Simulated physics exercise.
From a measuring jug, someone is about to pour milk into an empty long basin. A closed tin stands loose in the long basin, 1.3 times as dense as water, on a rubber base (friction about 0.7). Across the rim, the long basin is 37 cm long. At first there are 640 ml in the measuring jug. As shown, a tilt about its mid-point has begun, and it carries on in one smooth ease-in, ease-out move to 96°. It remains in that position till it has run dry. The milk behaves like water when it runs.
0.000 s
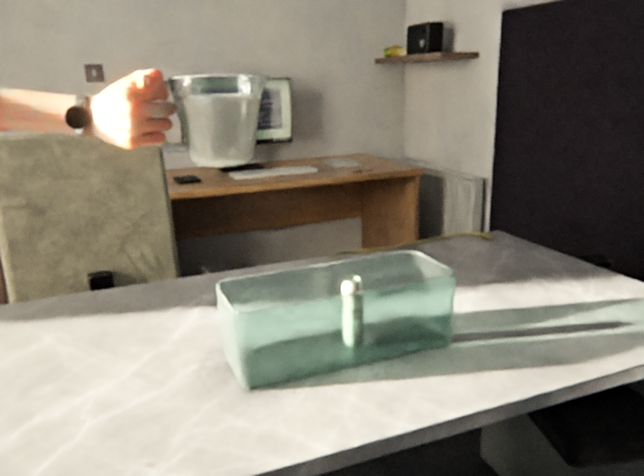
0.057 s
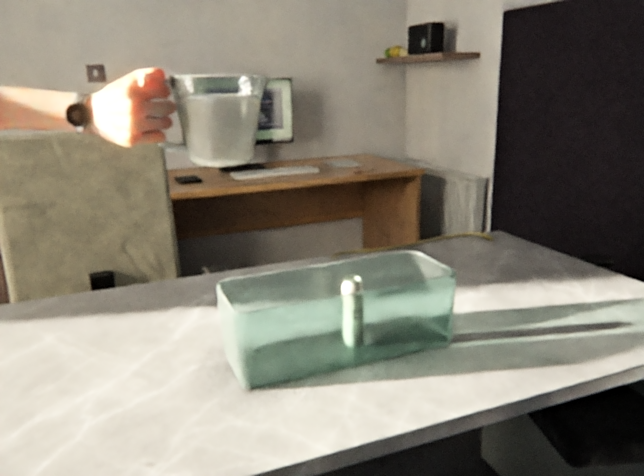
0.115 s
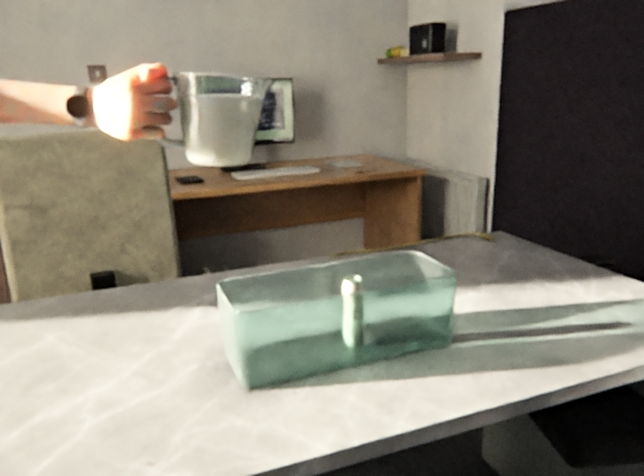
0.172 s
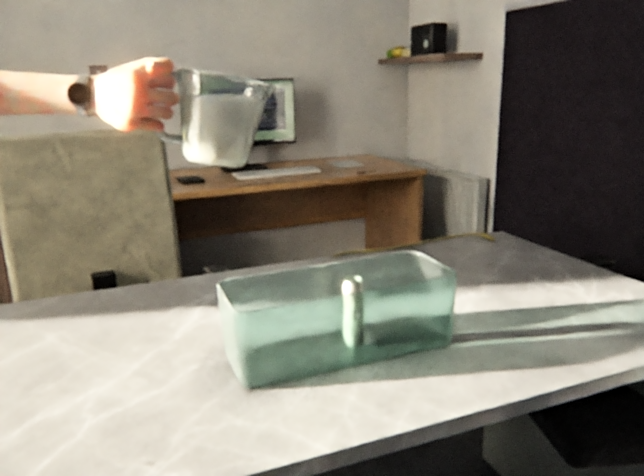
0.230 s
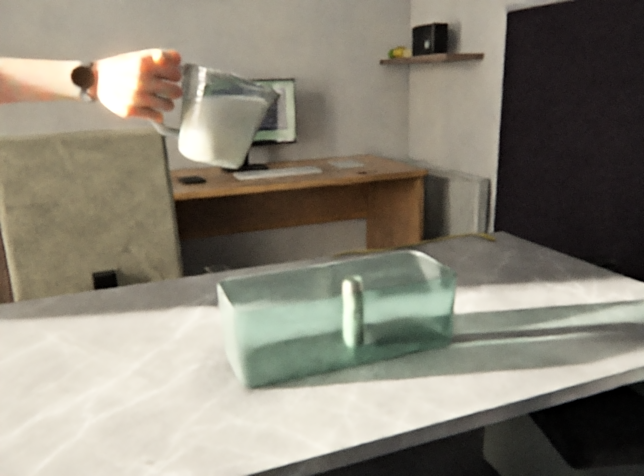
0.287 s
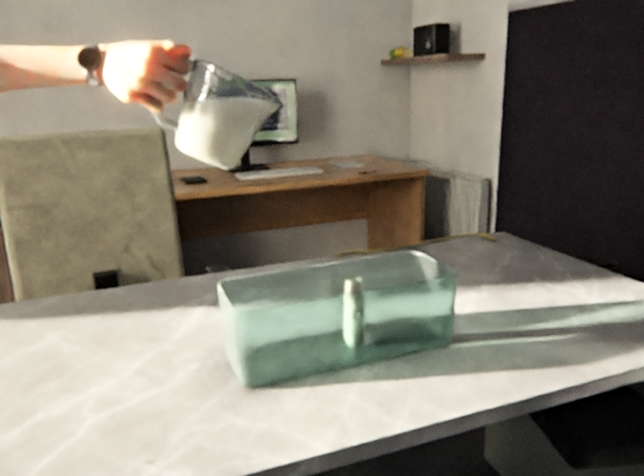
In a room with a desk and monitor, a hand held a clear jug of milk above and behind a greenish basin with a small upright container inside, then gradually tilted the jug to the right.
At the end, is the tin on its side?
Watch, it's going to be unseated.
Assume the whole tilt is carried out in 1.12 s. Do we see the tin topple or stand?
In that case the tin overturns.
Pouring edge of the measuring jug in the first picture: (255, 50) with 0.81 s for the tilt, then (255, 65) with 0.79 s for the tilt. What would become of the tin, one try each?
Try 1: Still standing; try 2: Still standing.
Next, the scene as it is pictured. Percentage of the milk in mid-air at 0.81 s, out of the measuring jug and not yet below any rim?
Near 32 percent.
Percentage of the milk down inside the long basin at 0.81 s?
Near 52 in a hundred.
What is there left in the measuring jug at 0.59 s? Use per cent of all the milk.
Near 62 in a hundred.
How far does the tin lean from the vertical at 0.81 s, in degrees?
It tilts roughly 5° from upright.
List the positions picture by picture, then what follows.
In the first frame, tilt 0°; pouring edge (270, 76); surface from (176, 98) to (255, 96); the long basin's rim runs from (224, 298) to (436, 263); the tin's top is at (352, 282).
In the second frame, tilt 1°; pouring edge (271, 78); surface from (177, 98) to (257, 96).
In the third frame, tilt 5°; pouring edge (274, 81); surface from (179, 98) to (258, 96).
In the fourth frame, tilt 11°; pouring edge (277, 87); surface from (182, 98) to (262, 98).
In the fifth frame, tilt 19°; pouring edge (281, 96); surface from (184, 100) to (267, 100).
In the sixth frame, tilt 28°; pouring edge (284, 107); surface from (185, 104) to (275, 102).
By 0.59 s the tilt is 81° and 61 per cent is still to pour; the tin stands where it began.
By 0.81 s the tilt is 96° and 15 per cent is still to pour; the tin leans 6°.
By 1.04 s the tilt is 96° and 2 per cent is still to pour; the tin lies on its side.
By 1.29 s the tilt is 96° and 0 per cent is still to pour; the tin lies on its side.
At rest the tin lies on its side.
